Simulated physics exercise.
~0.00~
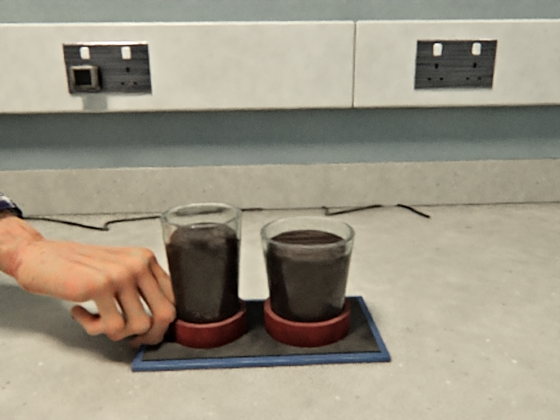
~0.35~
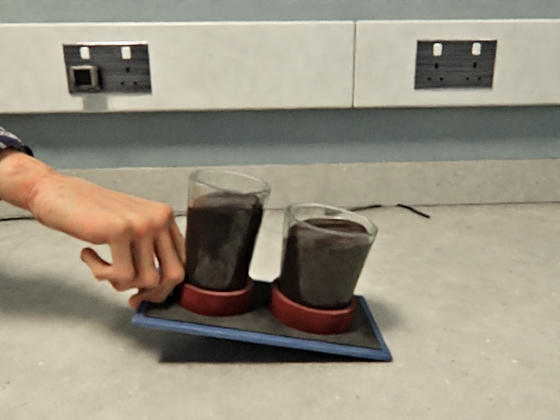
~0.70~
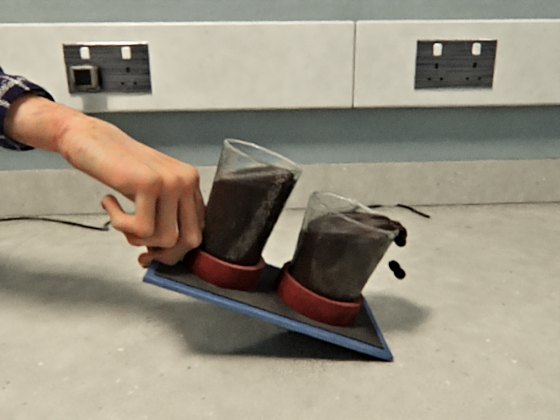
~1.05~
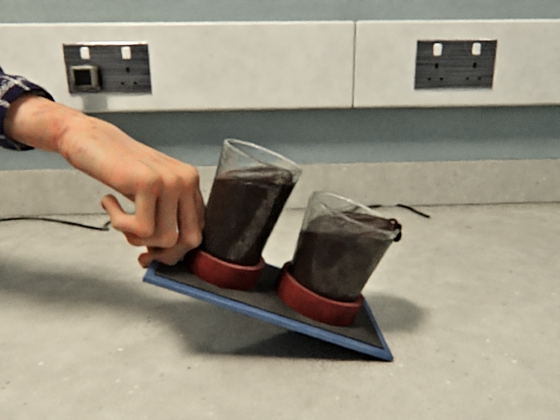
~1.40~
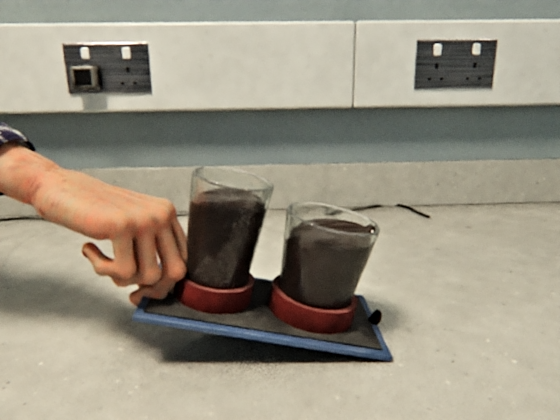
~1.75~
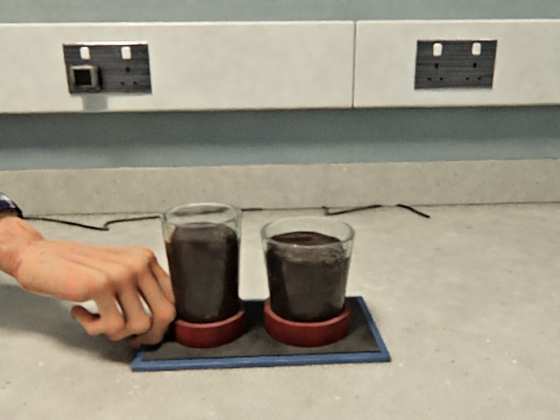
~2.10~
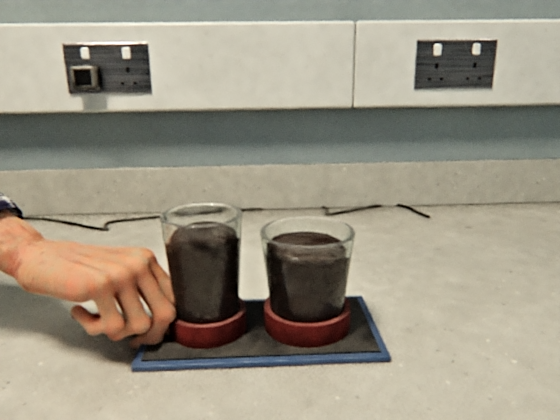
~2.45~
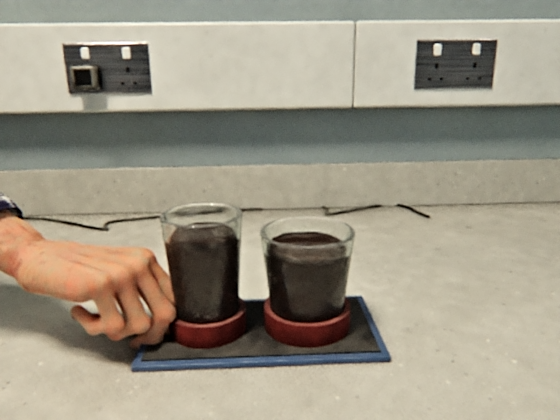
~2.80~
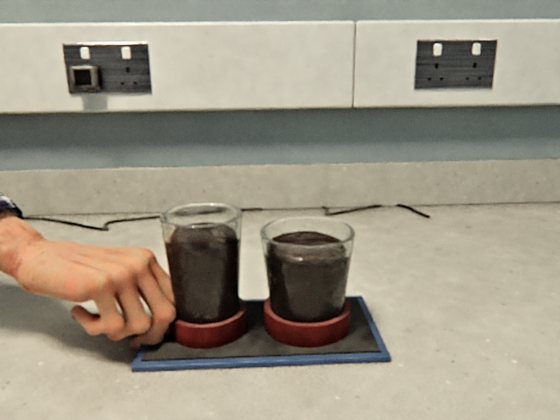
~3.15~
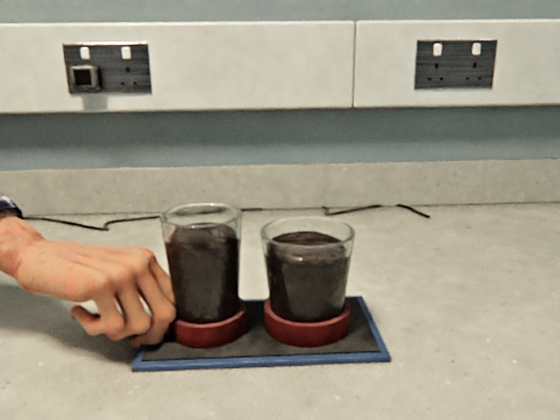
A hand tilts a tray of two dark-filled glasses, spilling the right one, then lowers it.
